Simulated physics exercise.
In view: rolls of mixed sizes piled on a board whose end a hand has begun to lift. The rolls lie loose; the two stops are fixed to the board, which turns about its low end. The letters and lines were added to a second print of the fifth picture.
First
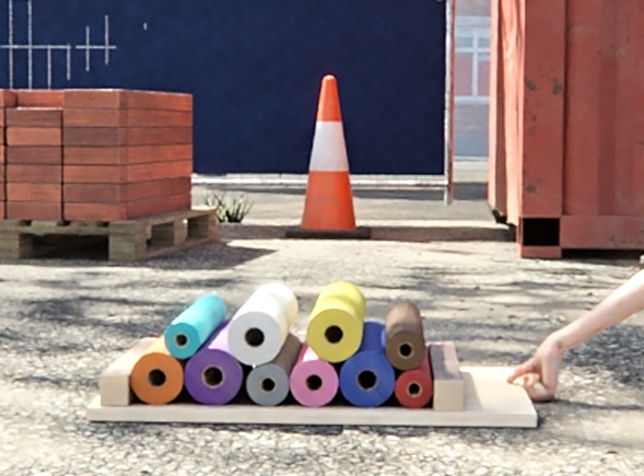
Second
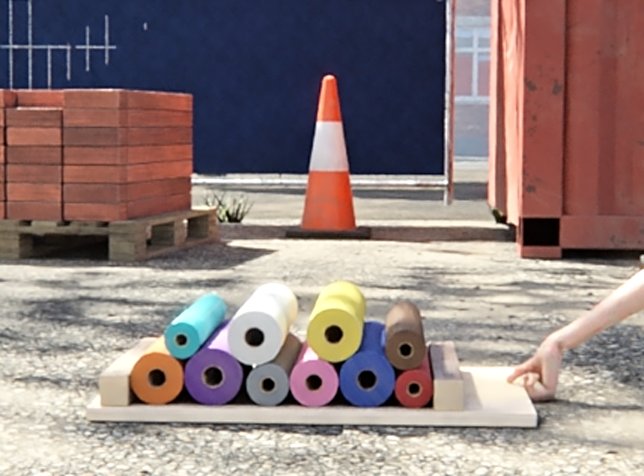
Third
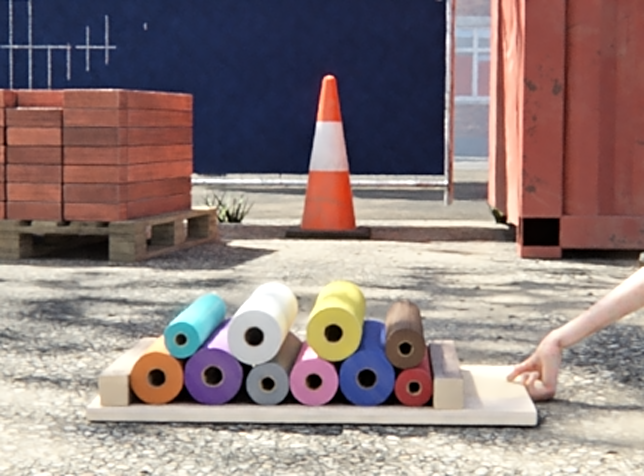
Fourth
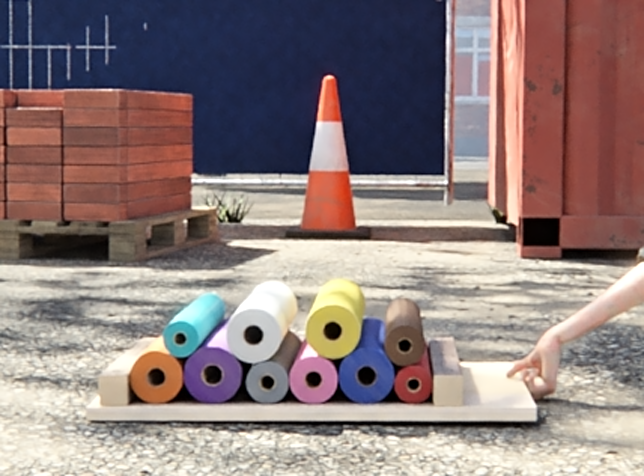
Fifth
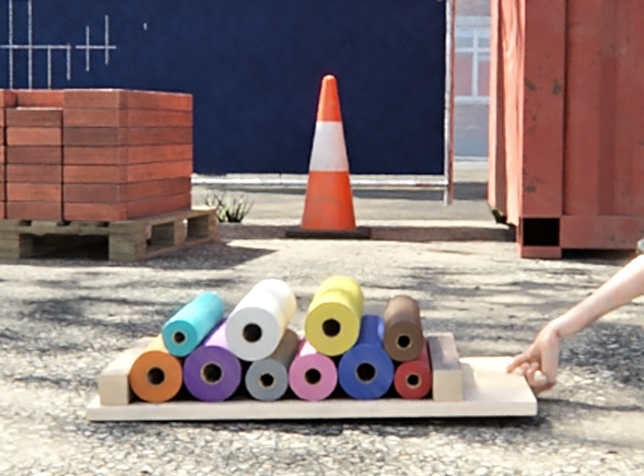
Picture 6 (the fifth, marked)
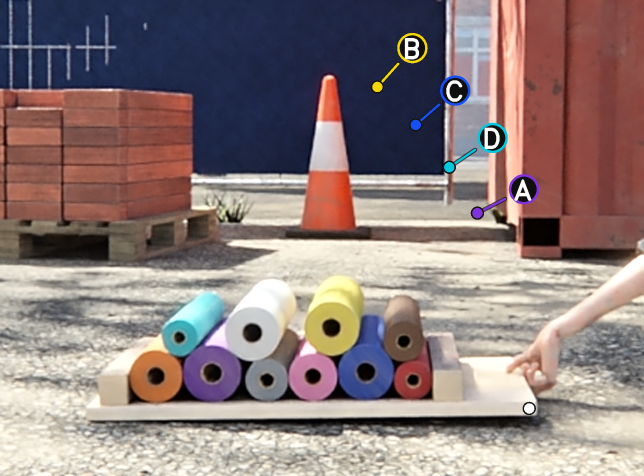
A hand slowly raising the right end of a board slightly, the loosely piled coloured rolls barely shifting on it.
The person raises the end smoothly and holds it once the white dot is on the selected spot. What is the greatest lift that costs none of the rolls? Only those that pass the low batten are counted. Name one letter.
A is the limit.
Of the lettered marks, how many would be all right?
The number is one.
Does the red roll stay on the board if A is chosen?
The red roll: Yes.
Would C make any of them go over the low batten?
Yes, at C.
On the marked copy, A at (478, 213); B at (377, 87); C at (416, 125); D at (450, 167); the white dot at (529, 408).
Following A. Soon after the start, board at 16°.
Later, board at 28°.
In the end, board at 28°, none over the low batten.
As for the rest, B three over the low batten (white, yellow, turquoise); C one over the low batten (turquoise); D one over the low batten (turquoise).
